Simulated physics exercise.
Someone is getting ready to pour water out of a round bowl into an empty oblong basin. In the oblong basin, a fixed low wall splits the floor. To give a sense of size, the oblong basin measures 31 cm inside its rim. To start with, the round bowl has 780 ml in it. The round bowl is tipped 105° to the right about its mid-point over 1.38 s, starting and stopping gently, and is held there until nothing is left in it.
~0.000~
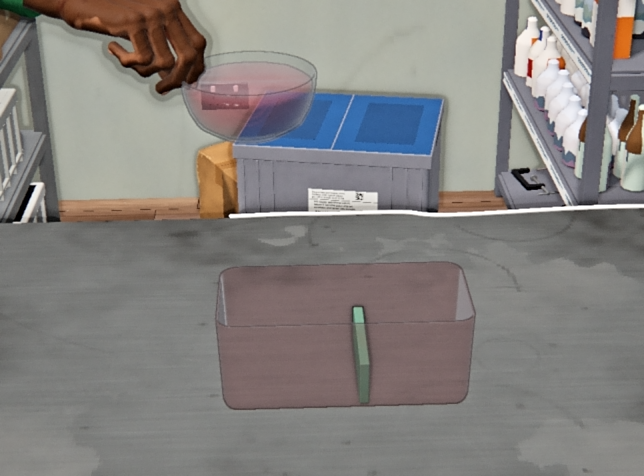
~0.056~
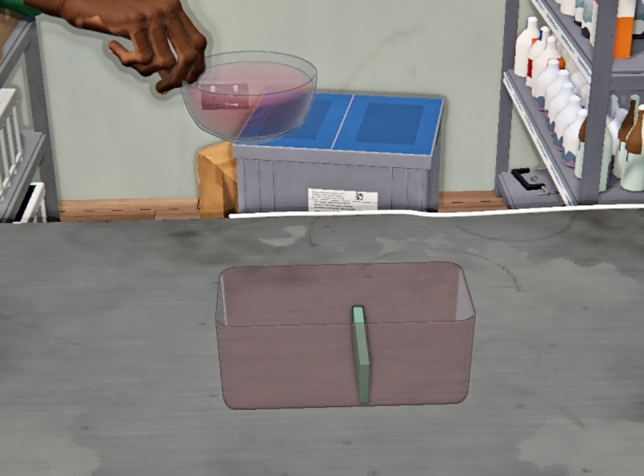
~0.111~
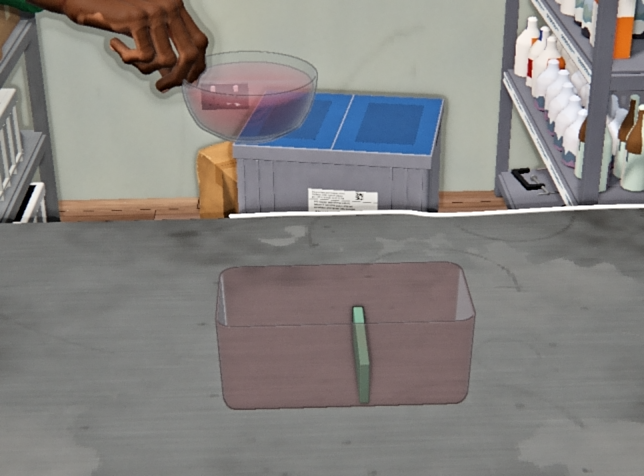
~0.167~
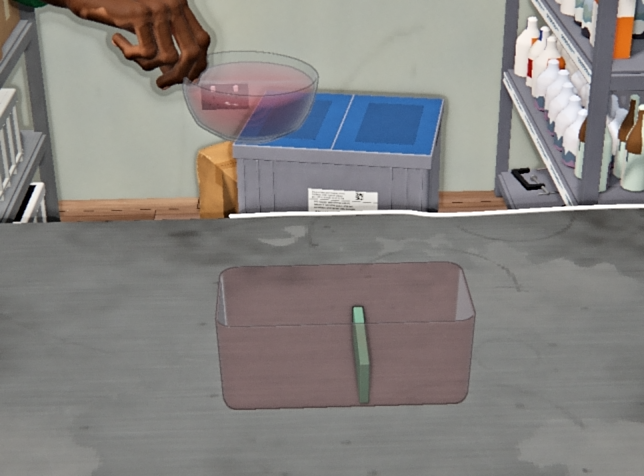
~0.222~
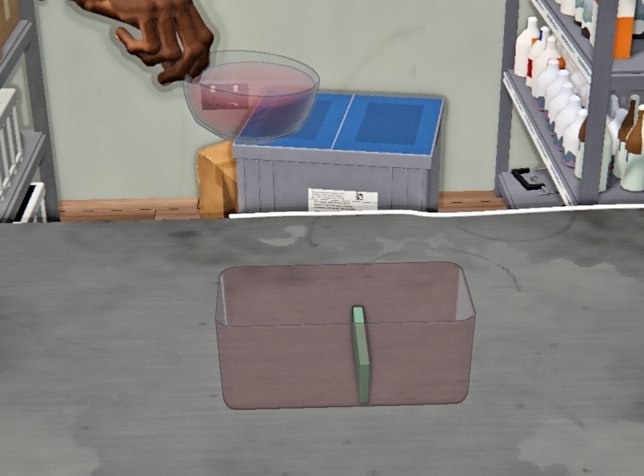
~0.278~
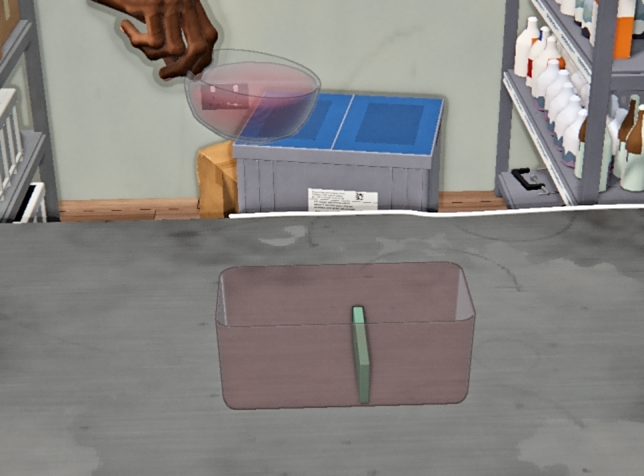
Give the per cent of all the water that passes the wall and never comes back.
I would say 80 percent.
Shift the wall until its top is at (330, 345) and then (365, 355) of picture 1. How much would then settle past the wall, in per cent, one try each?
First try about 90 %, second try about 65 %.
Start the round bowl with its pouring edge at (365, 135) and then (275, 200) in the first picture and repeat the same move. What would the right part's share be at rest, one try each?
Near 90 in a hundred on the first go and near 0 in a hundred on the second.
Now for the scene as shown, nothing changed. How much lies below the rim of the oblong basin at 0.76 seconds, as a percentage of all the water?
12 %, roughly.
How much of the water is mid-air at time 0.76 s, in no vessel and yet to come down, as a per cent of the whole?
Near 42 per cent of it all.
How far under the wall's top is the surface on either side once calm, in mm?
Left roughly 52 mm; right roughly 22 mm.
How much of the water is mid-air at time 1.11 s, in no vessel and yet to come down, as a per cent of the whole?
Something like 14 per cent of the total.
Then, 0.76 s in, the tilt is 61° and 44 per cent is still to pour, 2 is left of the wall and 11 right of it.
Then, 1.11 s in, the tilt is 95° and 3 per cent is still to pour, 5 is left of the wall and 77 right of it.
Then, 1.48 s in, the tilt is 105° and 0 per cent is still to pour, 18 is left of the wall and 80 right of it.
Then, 1.88 s in, the tilt is 105° and 0 per cent is still to pour, 18 is left of the wall and 80 right of it.
Finally, 18 per cent lies left of the wall, 80 right of it and 2 outside.
